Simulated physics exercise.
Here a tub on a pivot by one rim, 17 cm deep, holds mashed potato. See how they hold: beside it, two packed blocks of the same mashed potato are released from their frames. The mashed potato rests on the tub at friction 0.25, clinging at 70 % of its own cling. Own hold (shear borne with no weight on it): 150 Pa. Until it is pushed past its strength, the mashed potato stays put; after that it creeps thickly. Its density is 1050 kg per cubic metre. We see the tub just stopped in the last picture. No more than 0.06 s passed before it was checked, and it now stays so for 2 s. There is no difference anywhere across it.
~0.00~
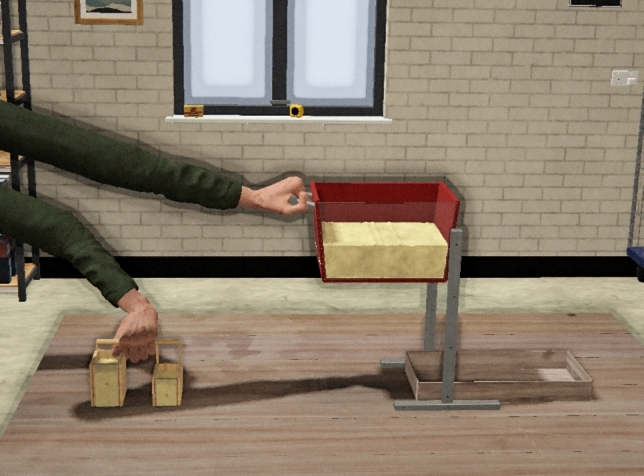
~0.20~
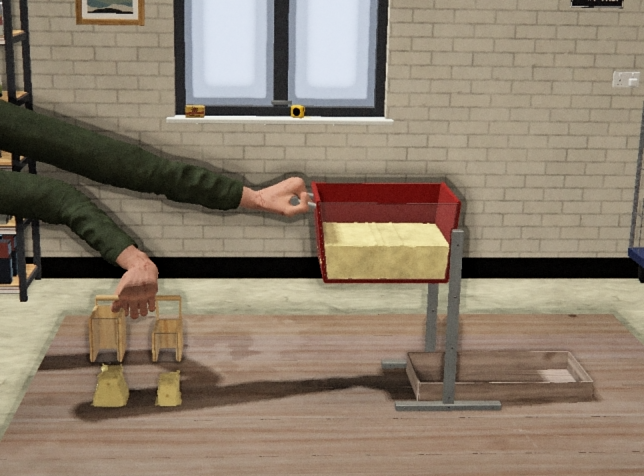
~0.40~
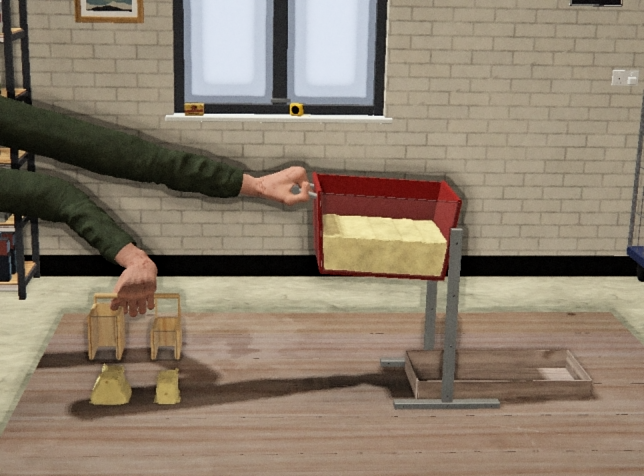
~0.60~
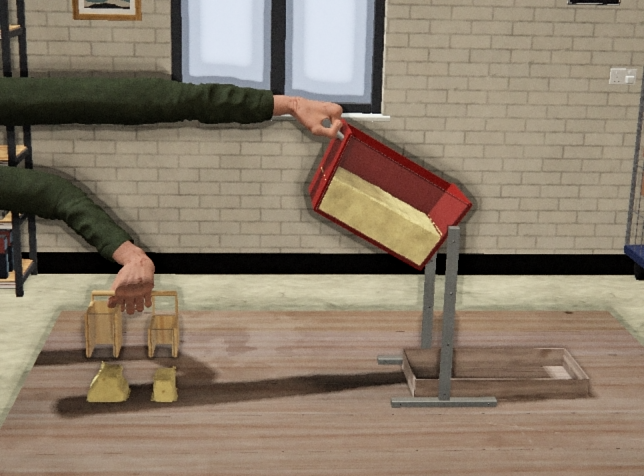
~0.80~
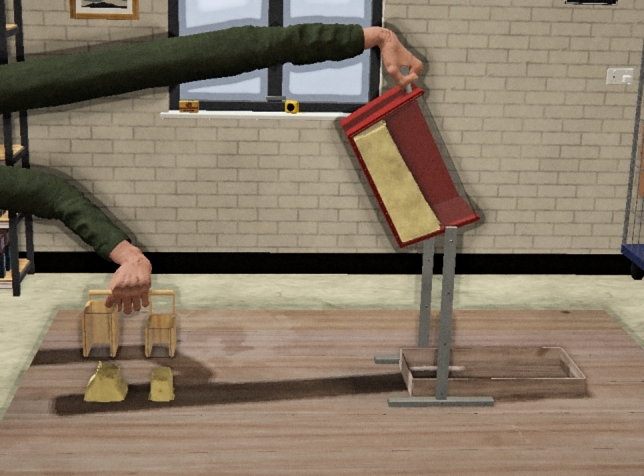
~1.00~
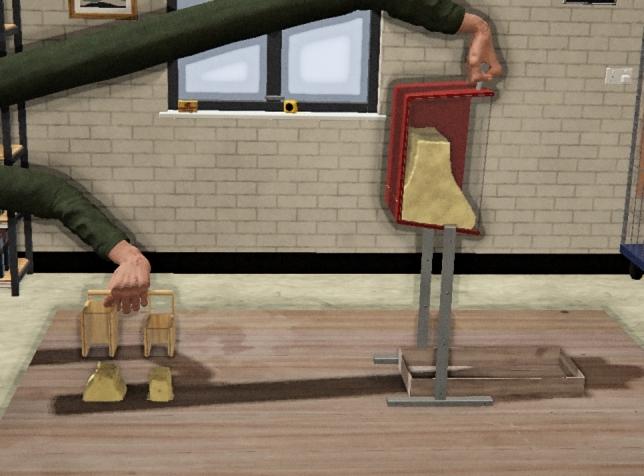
A hand lifted wooden molds off two yellowish blocks of mashed potato, which sagged slightly, then another hand swung a red tub up on its right edge, and the mash inside slumped toward the bottom.
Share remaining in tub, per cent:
Near 39 percent.
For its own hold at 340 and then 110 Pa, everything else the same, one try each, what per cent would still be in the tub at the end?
First try roughly 50 per cent, second try roughly 30 per cent.
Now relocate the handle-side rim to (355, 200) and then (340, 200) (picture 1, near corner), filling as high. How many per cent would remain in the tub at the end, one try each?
In that order: 50 %, 40 %.
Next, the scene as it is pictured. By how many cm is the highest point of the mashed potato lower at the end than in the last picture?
About 13 cm.
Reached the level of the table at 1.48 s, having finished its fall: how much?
About 55 per cent.
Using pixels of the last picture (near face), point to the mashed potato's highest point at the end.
Roughly at pixel (423, 202).
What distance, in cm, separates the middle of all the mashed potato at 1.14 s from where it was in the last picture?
Measured shift, roughly 8 cm.
After 1.14 s, the tub is at 92 degrees and holds 74 %.
After 1.31 s, the tub is at 92 degrees and holds 40 %.
After 1.48 s, the tub is at 92 degrees and holds 39 %.
After 1.65 s, the tub is at 92 degrees and holds 39 %.
After 3.00 s, the tub is at 92 degrees and holds 39 %.
